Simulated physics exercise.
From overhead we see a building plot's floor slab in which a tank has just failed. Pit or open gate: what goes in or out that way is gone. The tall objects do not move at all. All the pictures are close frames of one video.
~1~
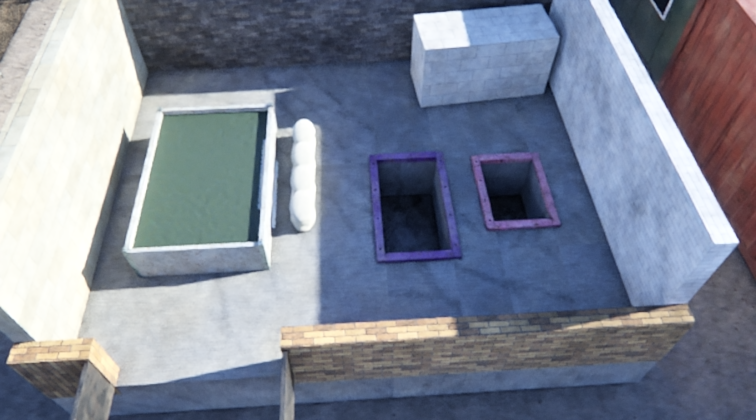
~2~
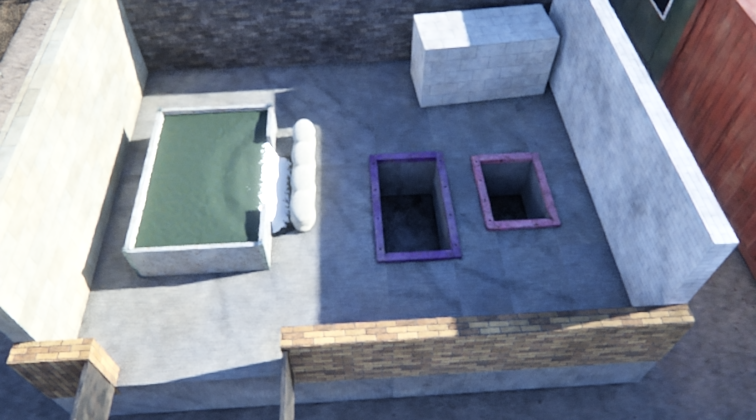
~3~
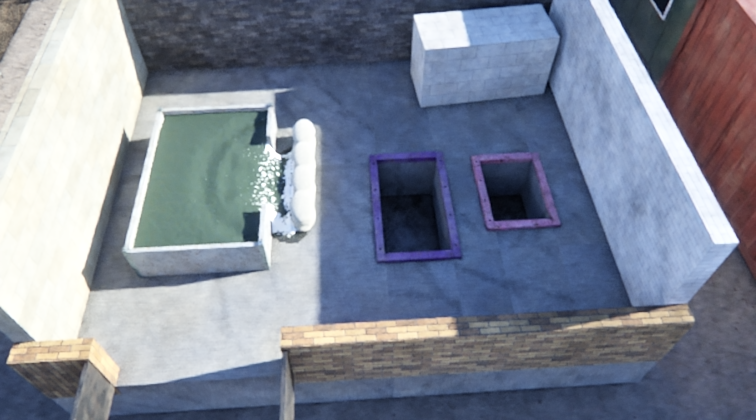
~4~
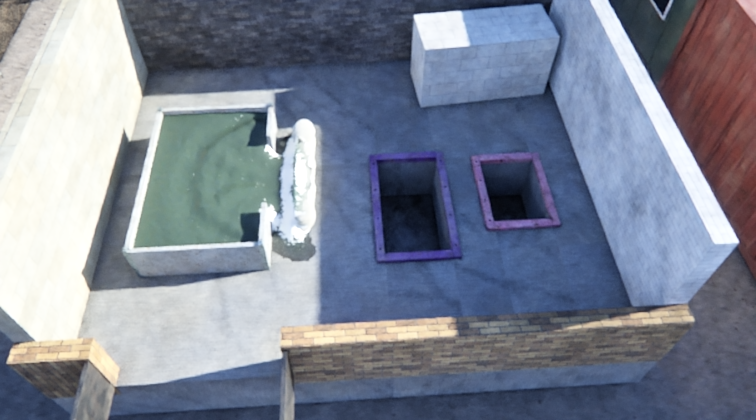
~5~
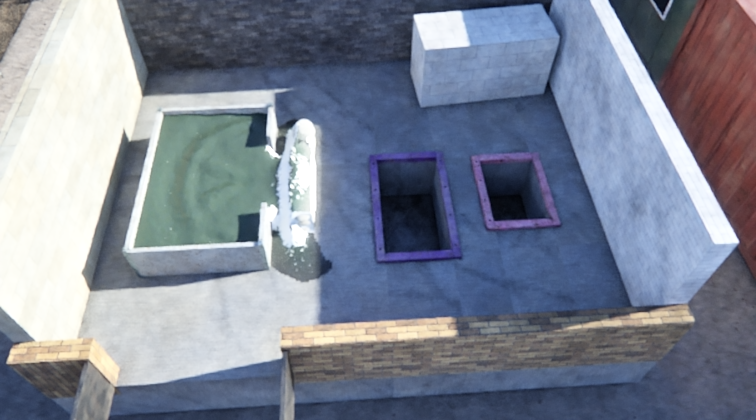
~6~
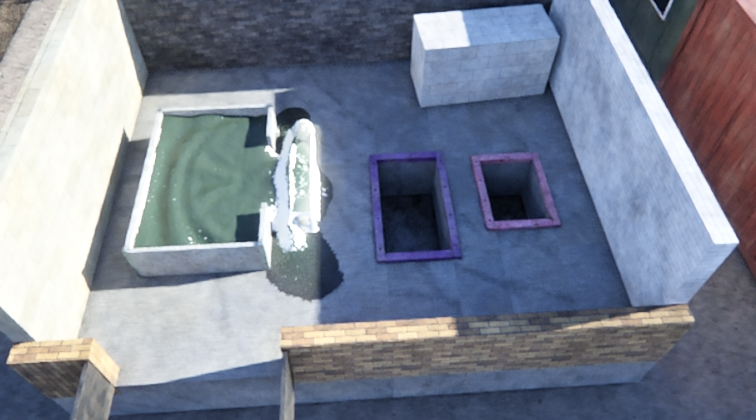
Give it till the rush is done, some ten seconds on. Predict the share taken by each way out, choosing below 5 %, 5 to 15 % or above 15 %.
In order: The gate carries off some - in the five to fifteen per cent range, the purple pit carries off next to nothing - beneath five per cent, the pink pit carries off next to nothing - beneath five per cent.
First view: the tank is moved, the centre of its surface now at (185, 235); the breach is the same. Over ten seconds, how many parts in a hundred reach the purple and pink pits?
Tally in per cent - purple pit 15; pink pit 4.
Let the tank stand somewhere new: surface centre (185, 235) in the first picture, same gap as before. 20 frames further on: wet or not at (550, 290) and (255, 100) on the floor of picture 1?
First submerged, then submerged.
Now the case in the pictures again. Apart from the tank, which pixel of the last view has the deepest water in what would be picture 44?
At about (276, 213).
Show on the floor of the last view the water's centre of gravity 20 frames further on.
It is around (258, 186).
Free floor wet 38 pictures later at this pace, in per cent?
My estimate is near 70 per cent.
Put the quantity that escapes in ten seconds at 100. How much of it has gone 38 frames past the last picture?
My guess would be around 60 percent.
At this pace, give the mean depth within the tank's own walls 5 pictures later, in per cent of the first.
That comes to some 76 per cent.
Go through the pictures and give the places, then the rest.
The first frame shows still water in the open tank at (207, 174).
In the second frame, the front is at (284, 230), out from the gap at (268, 186).
In the third frame, water pours out at (269, 188) and has run to (295, 151).
In the fourth frame, water pours out at (269, 188) and has run to (301, 254).
In the fifth frame, water pours out at (268, 187) and has run to (310, 269).
In the sixth frame, the front is at (314, 288), out from the gap at (268, 186).
A moment on, water covers 25 % of the floor; the gate 0 %, the purple pit 0 %, the pink pit 0 %.
Next, water covers 25 % of the floor; the gate 1 %, the purple pit 0 %, the pink pit 0 %.
Then, water covers 45 % of the floor; the gate 3 %, the purple pit 0 %, the pink pit 0 %.
Later, water covers 70 % of the floor; the gate 7 %, the purple pit 0 %, the pink pit 0 %.
In the end, water covers 90 % of the floor; the gate 11 %, the purple pit 0 %, the pink pit 0 %.
